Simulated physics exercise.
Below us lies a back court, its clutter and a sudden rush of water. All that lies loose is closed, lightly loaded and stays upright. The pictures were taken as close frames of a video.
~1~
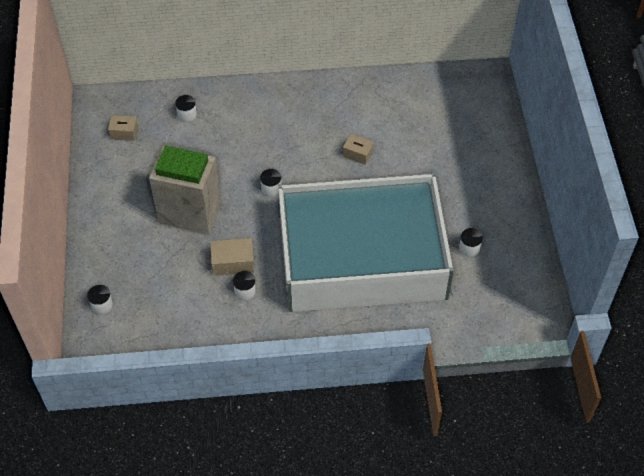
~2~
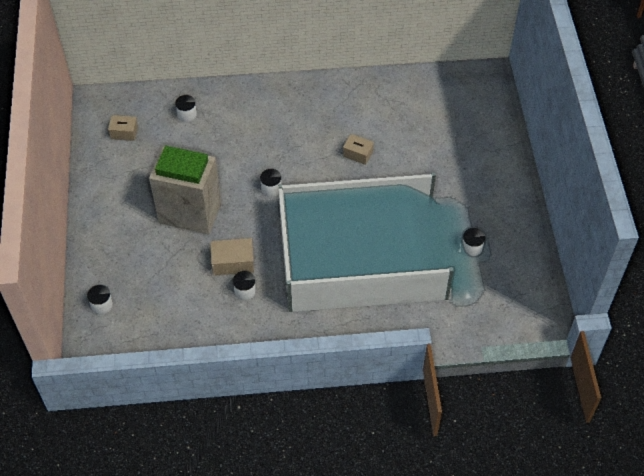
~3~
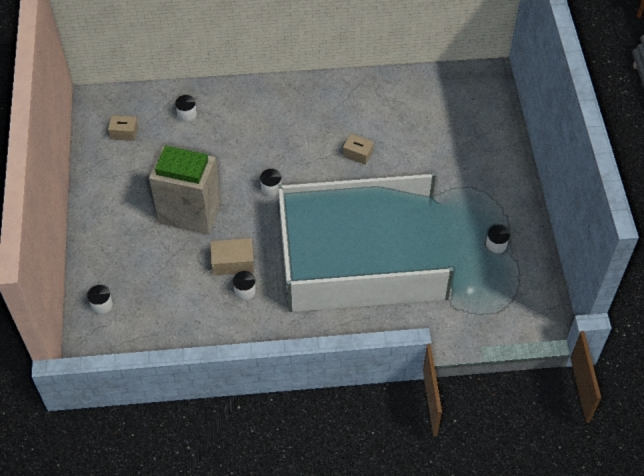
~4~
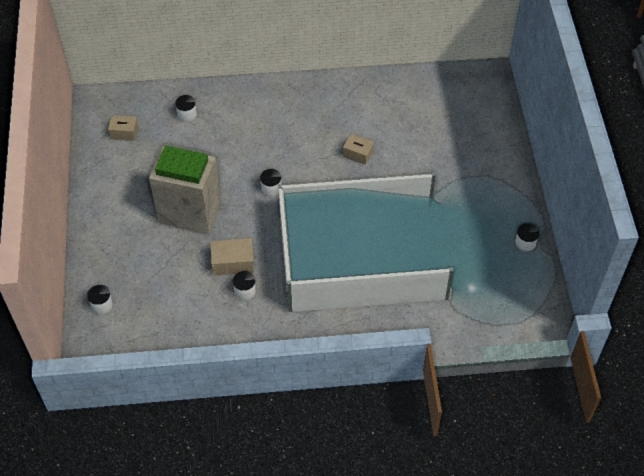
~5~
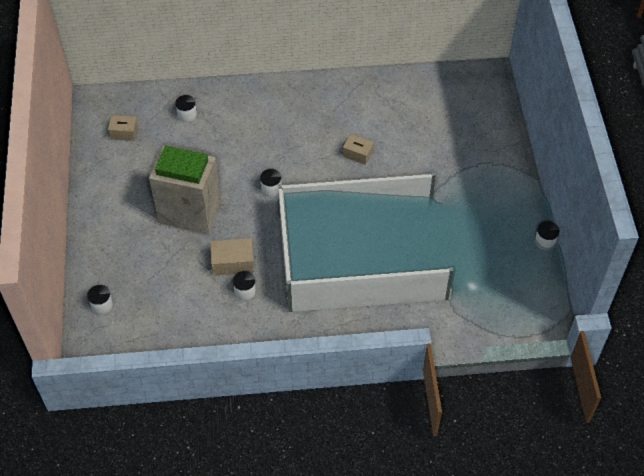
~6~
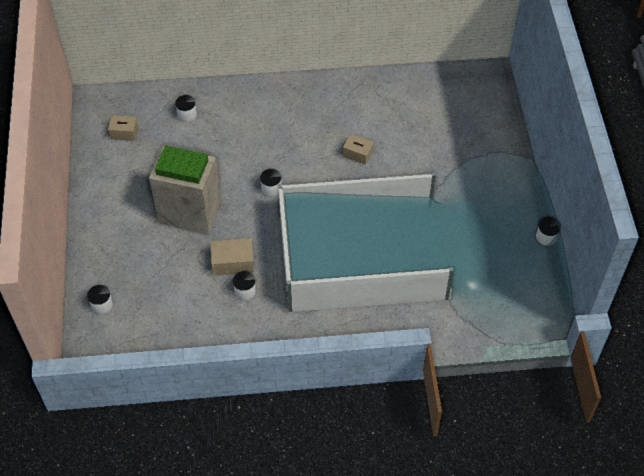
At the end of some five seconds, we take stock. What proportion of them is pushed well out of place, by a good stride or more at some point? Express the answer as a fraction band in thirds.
Fraction band: Less than 1/3.
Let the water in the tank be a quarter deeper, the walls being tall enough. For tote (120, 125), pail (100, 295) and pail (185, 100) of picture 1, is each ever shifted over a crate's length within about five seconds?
The first stayed below the mark, the next stayed below the mark, and the last passed the mark.
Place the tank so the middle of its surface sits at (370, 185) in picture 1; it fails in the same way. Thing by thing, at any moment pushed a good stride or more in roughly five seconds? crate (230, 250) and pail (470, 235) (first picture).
Stopped short, then made the full stretch.
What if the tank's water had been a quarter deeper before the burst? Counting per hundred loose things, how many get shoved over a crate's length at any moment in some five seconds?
Around 20 in a hundred.
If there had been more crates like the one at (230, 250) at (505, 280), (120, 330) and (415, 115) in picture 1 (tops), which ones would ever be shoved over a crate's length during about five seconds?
Copy by copy, in order: Relocated, largely stays, largely stays.
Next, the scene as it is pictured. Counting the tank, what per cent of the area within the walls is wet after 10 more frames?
Reading: About 30 %.
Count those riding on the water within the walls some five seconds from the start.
The answer is 0.
A moment on, 1 of 8 are well off their spots; 1 afloat.
Next, 1 of 8 are well off their spots; 1 afloat.
Later, 1 of 8 are well off their spots; 1 afloat.
In the end, 2 of 8 are well off their spots, and 2 have been at some point; 0 afloat.
